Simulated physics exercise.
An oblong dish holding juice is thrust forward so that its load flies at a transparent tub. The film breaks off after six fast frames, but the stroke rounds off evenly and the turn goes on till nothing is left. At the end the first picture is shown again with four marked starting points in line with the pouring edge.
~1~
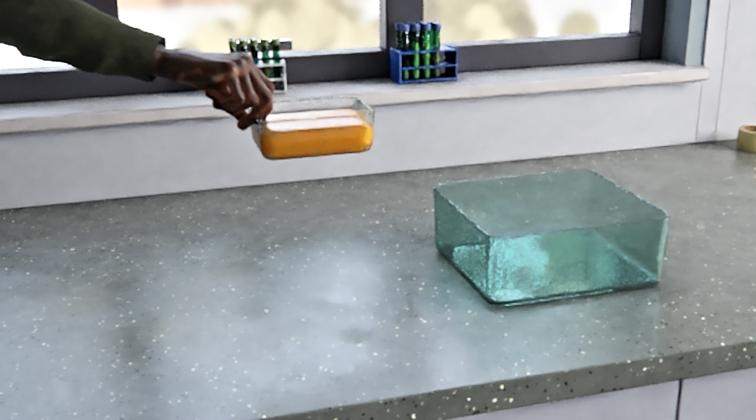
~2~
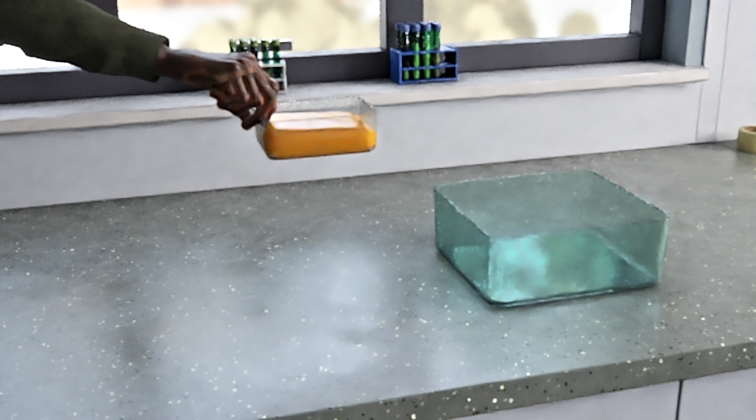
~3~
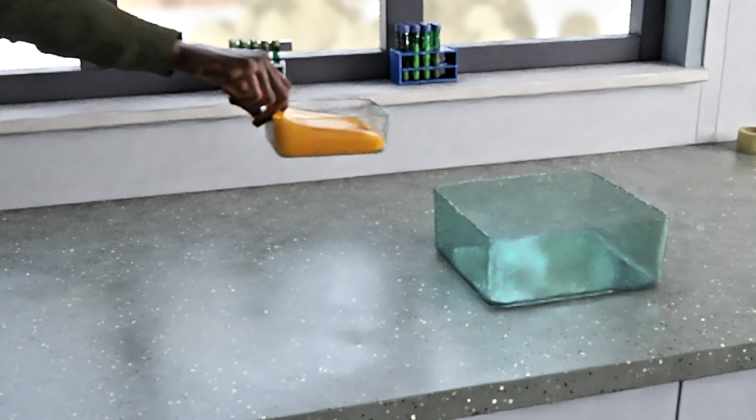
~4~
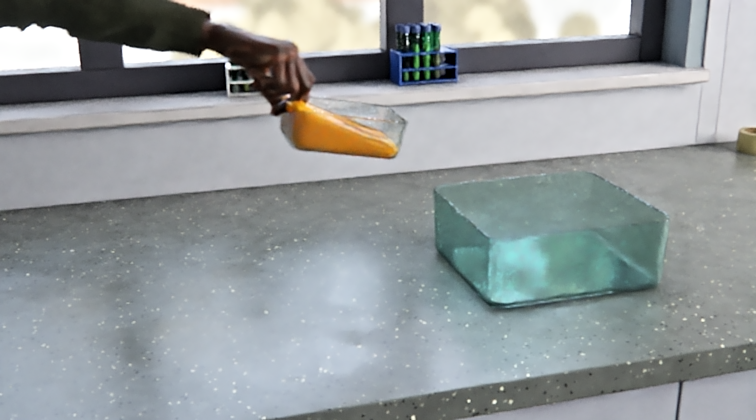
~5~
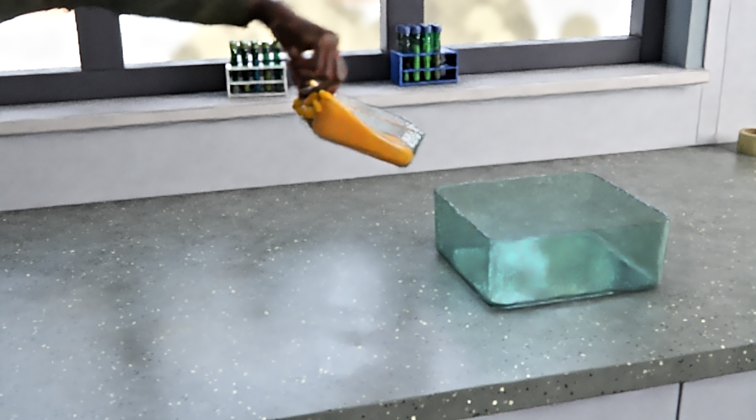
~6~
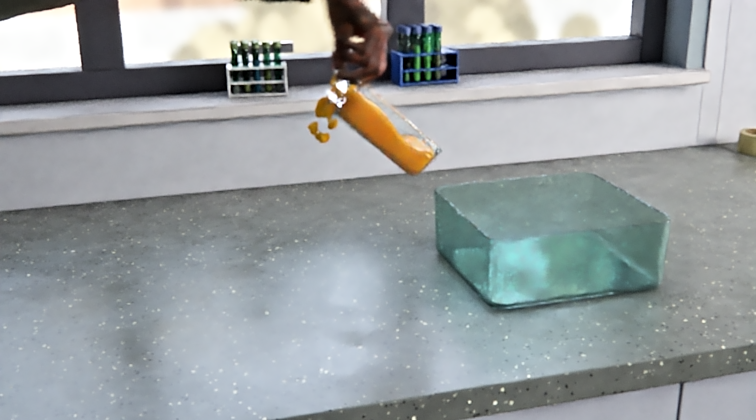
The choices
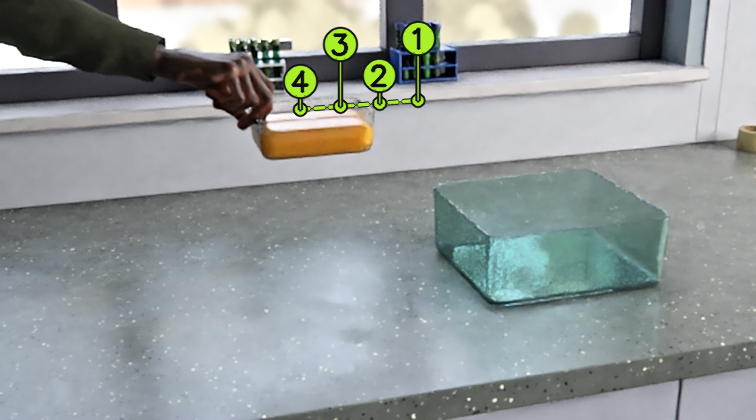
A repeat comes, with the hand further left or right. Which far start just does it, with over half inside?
Spot 3 just does it.
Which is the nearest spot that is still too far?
Spot 4.
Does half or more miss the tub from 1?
No, not at all.
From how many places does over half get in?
Three of them.
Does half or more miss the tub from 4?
Yes, it does.
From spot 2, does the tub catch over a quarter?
Yes.
On the marked copy, 1 at (418, 100); 2 at (379, 103); 3 at (340, 106); 4 at (300, 109).
Choosing 1, about 89 % lands in the tub, 6 % falls short and 5 % goes beside or beyond.
Choosing 2, about 79 % lands in the tub, 9 % falls short and 12 % goes beside or beyond.
Choosing 3, about 64 % lands in the tub, 27 % falls short and 9 % goes beside or beyond.
Choosing 4, about 34 % lands in the tub, 60 % falls short and 6 % goes beside or beyond.
